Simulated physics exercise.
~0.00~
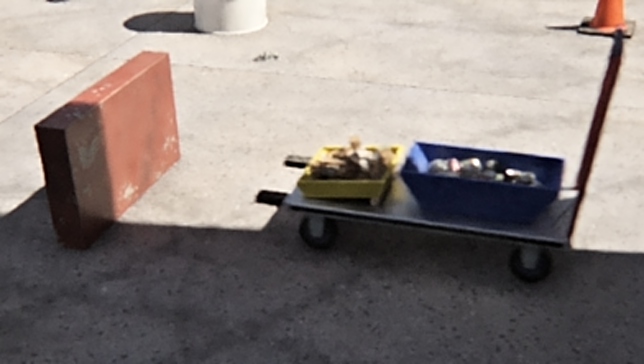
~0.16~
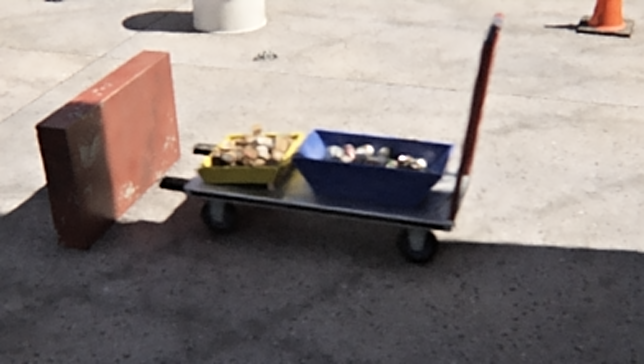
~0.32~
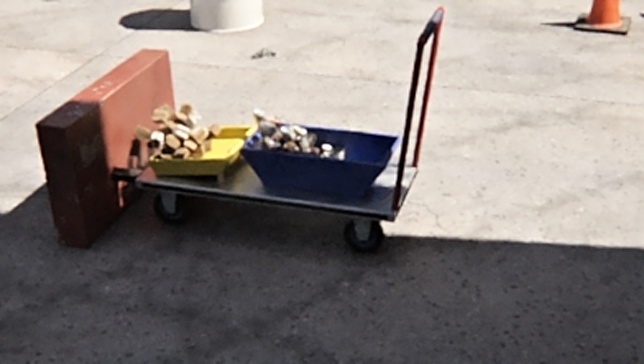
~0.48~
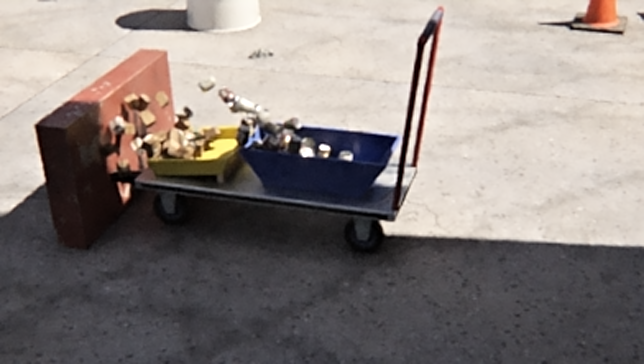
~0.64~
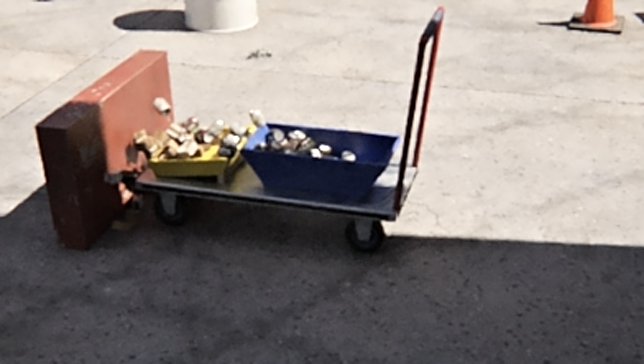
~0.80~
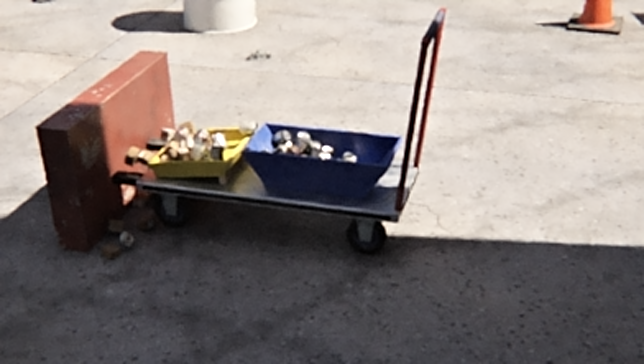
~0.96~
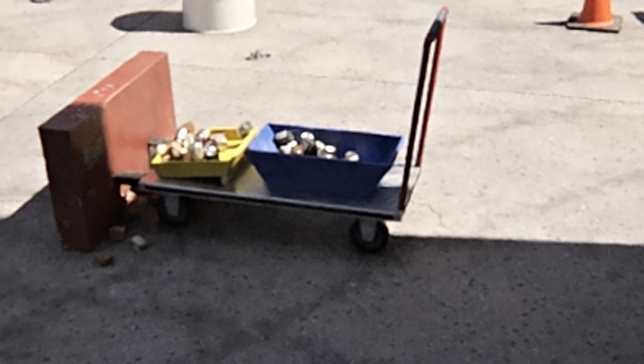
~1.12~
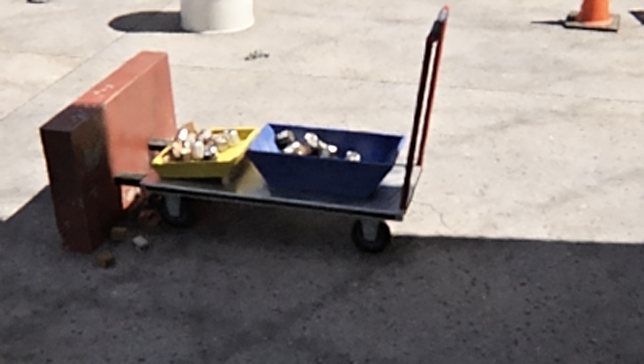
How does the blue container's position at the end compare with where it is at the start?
At the end the blue container is further left and much closer to the reddish wall than at the start, having travelled there on the trolley.
